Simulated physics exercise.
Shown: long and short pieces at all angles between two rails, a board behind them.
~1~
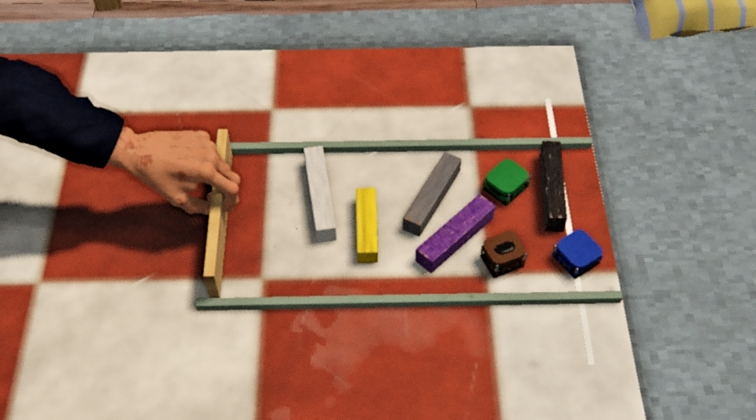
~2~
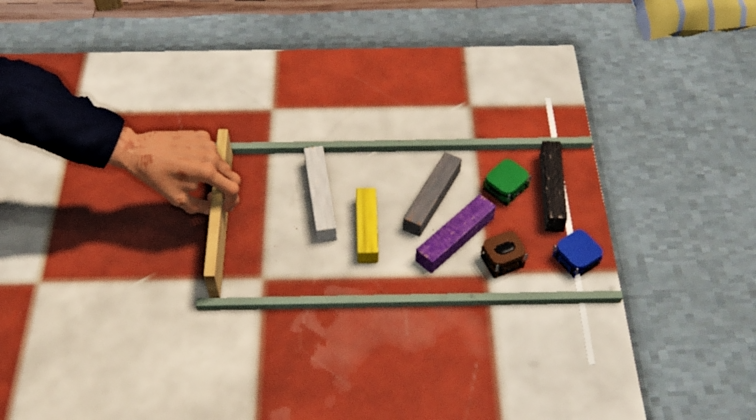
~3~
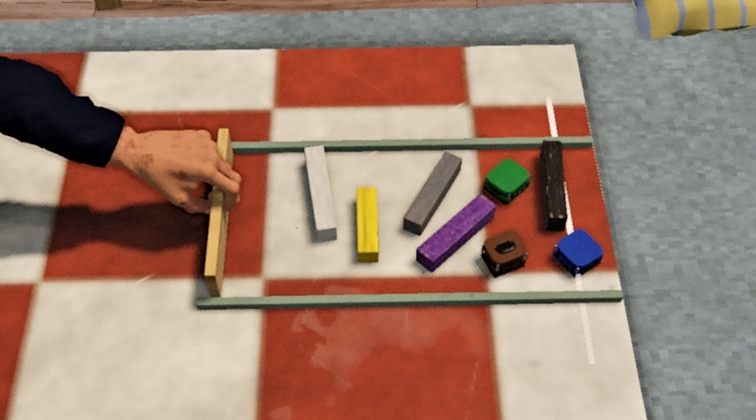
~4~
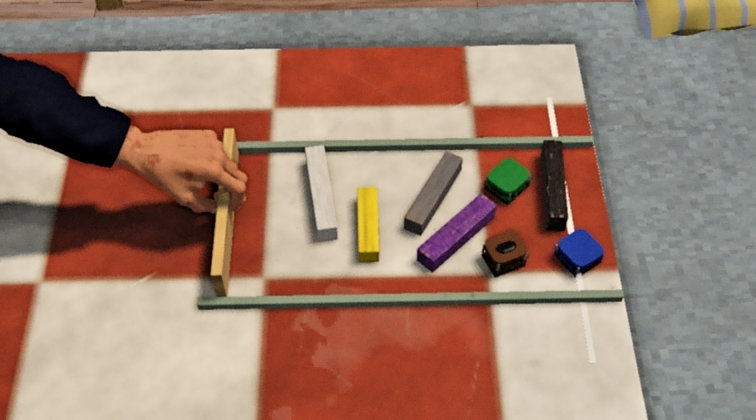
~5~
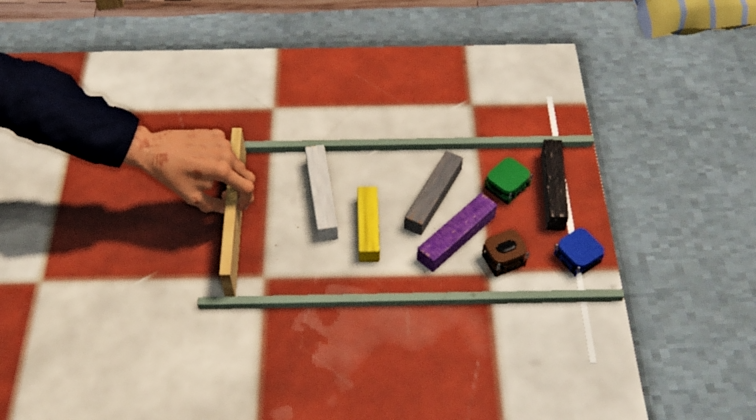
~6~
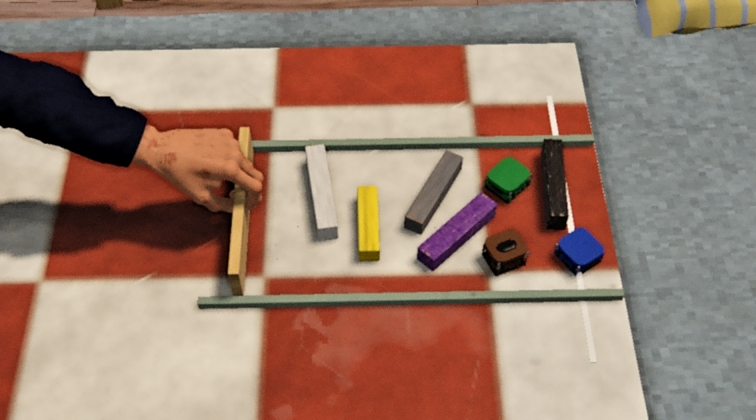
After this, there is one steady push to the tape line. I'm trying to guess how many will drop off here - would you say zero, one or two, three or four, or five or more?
Expect a large batch, five at least, to go down.
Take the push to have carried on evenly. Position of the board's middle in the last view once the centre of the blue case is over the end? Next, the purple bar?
The blue case gives roughly (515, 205), the purple bar roughly (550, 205).
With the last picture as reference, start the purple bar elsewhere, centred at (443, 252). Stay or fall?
Purple bar: Gone.
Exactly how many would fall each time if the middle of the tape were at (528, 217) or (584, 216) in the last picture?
It would be 2 and 7.
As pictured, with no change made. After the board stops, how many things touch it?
Counting them up gives 1.
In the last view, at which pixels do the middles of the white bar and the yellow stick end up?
They end up close to (576, 187) and (601, 219).
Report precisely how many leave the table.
That would be exactly 6.
Early on, none off yet; blue case at rest near (580, 252); black bar at rest near (554, 183); green case at rest near (508, 180).
A while later, none off yet; blue case at rest near (580, 252); black bar travelled a little near (570, 184); green case travelled about its own width near (539, 177).
Finally, the number that fall off is five or more; lost, grey bar, purple bar, brown case, green case, black bar and blue case.
